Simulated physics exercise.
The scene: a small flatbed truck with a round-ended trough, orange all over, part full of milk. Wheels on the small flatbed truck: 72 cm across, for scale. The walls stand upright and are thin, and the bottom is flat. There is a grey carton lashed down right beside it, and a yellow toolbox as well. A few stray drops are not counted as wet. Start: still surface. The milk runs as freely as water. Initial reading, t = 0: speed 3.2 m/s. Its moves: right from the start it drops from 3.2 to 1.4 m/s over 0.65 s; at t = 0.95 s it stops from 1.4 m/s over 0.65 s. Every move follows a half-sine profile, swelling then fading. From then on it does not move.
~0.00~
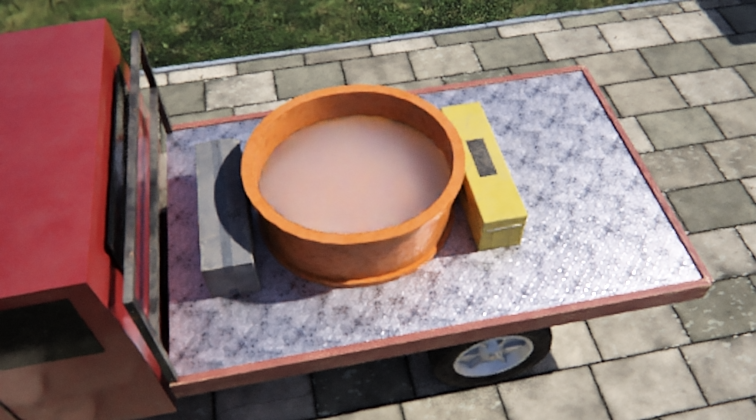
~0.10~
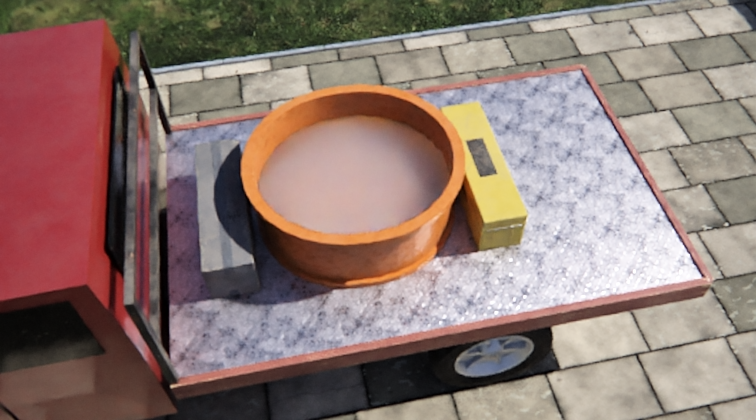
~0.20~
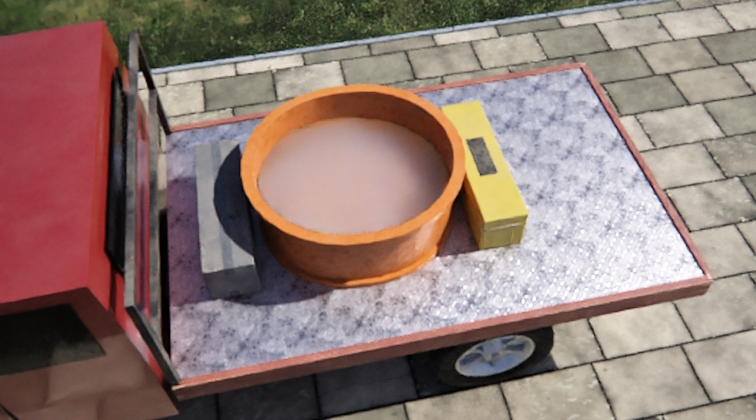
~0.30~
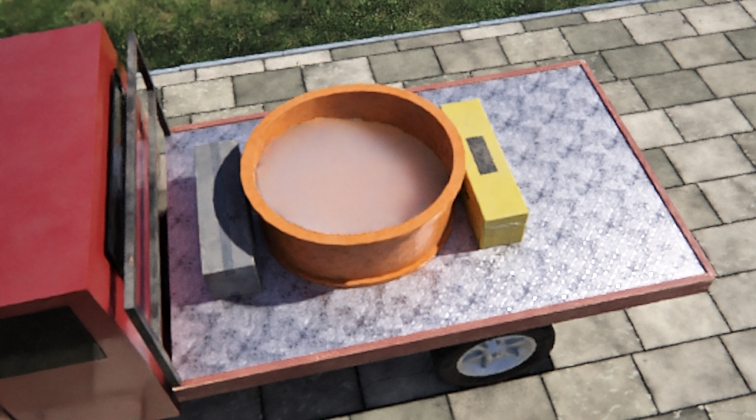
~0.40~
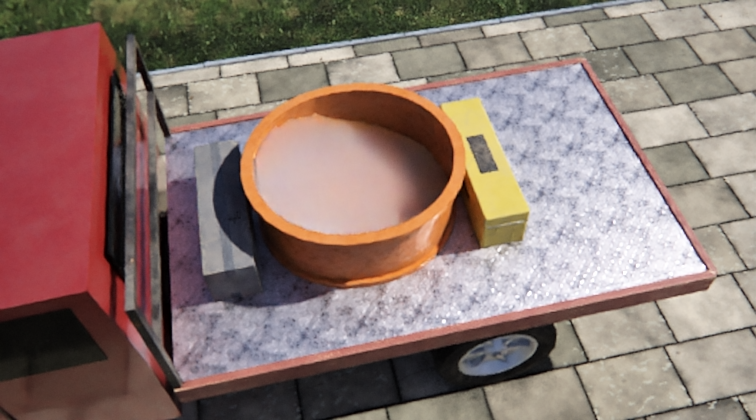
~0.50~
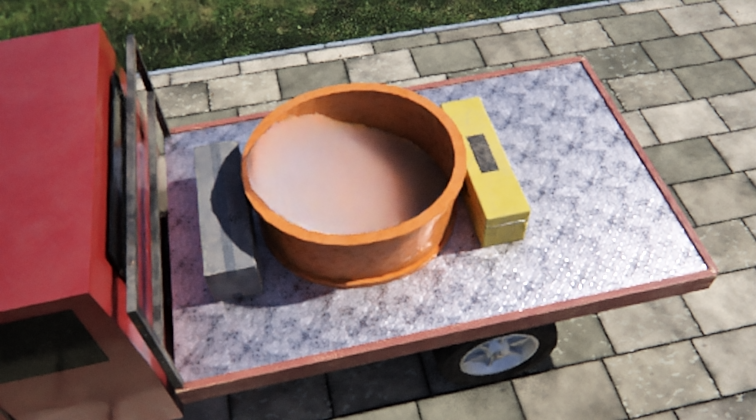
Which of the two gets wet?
Grey carton - reached by the liquid. Yellow toolbox - left untouched.
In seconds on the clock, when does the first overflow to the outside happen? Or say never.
Liquid gets out at roughly 0.8 s.
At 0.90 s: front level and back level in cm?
About 30 cm at the front, 8 cm at the back.
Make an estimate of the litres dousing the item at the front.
It catches some 6 L.
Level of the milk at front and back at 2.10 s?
Height at the front is 26 cm; height at the back is 18 cm.
By 0.90 s it stands 7 cm high behind and 30 cm in front; 3 per cent has gone over the front.
By 1.50 s it stands 19 cm high behind and 23 cm in front; 3 per cent has gone over the front.
By 2.10 s it stands 18 cm high behind and 26 cm in front; 3 per cent has gone over the front.
By 4.59 s 3 per cent has gone over the front; the grey carton has caught 6 litres and the yellow toolbox nothing.
